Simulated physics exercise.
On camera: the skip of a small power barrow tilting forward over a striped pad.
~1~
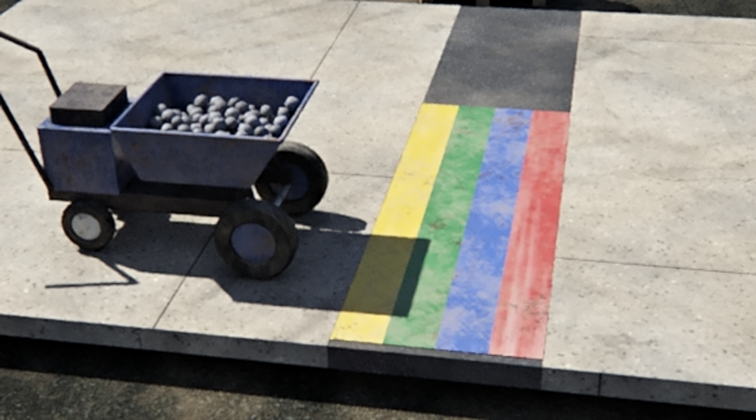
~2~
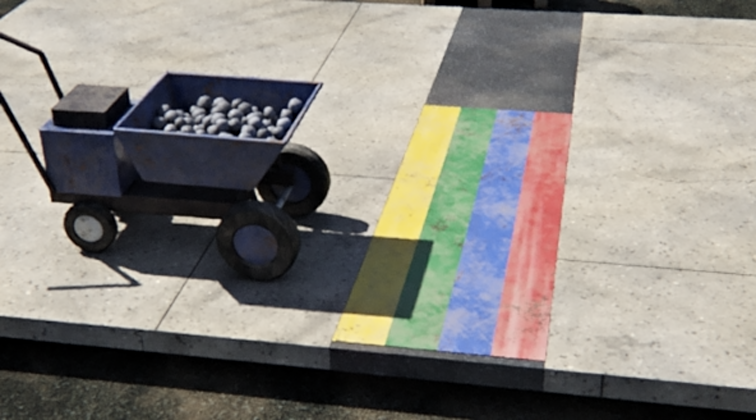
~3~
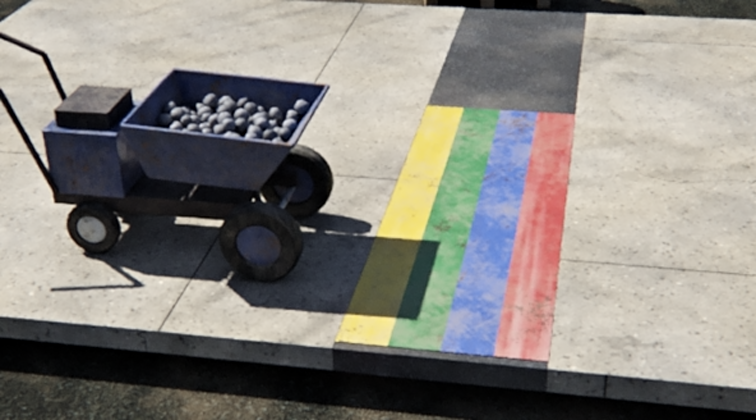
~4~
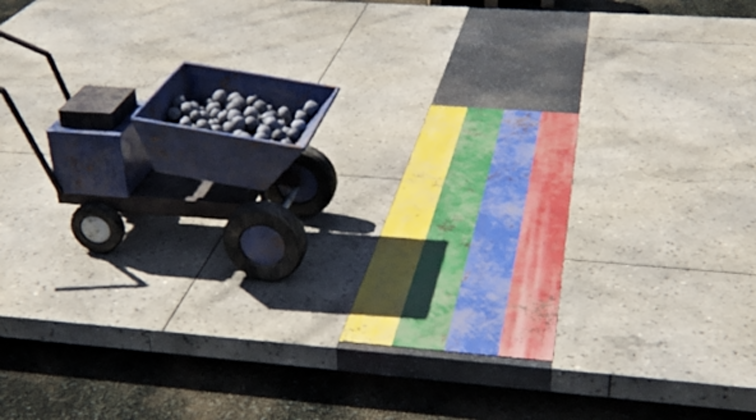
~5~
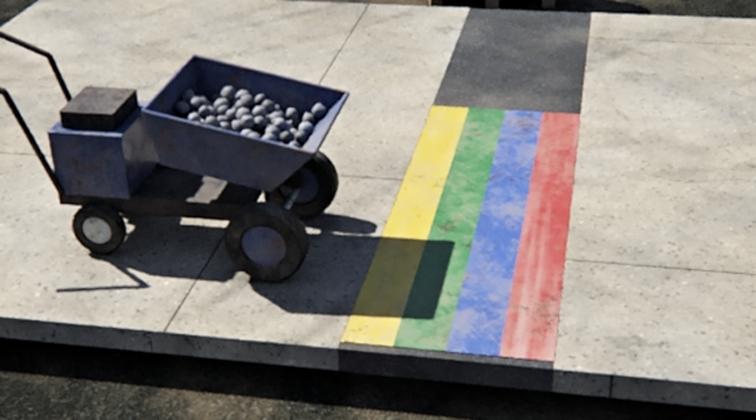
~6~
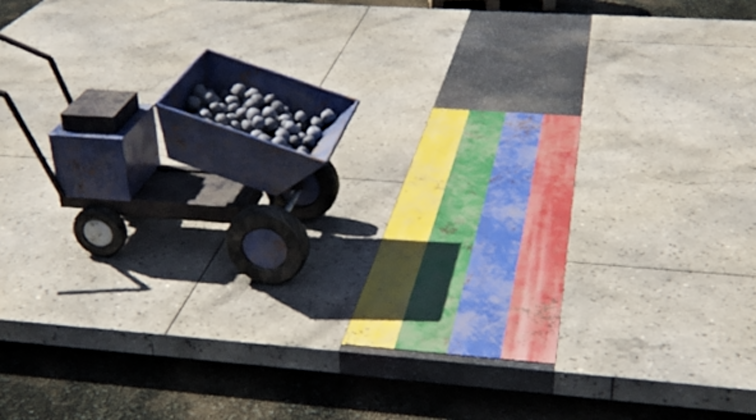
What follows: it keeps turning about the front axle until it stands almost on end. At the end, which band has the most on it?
The green one gets the largest share.
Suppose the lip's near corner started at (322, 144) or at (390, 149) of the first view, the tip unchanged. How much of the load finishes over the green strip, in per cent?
First some 30, then 0 per cent.
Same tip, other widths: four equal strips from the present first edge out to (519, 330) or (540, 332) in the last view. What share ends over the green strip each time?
Near 30 % and 30 %.
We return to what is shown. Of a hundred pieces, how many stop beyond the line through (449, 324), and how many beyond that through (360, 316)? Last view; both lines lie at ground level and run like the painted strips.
About 30 and 80 per cent.
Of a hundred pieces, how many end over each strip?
In per cent, yellow strip 20, green strip 35, blue strip 20 and red strip 5.
Soon, skip tipped steeply; all in the skip.
A while on, skip tipped right over; most in the skip; a small part over the yellow strip; a small part over the green strip.
Towards the end, skip tipped right over; about a quarter in the skip; about a quarter over the yellow strip; about a third over the green strip; about a quarter over the blue strip; a small part over the red strip; a stray few off the paint.
Finally, skip tipped right over; about a quarter in the skip; about a quarter over the yellow strip; about a third over the green strip; about a quarter over the blue strip; a small part over the red strip; a stray few off the paint.
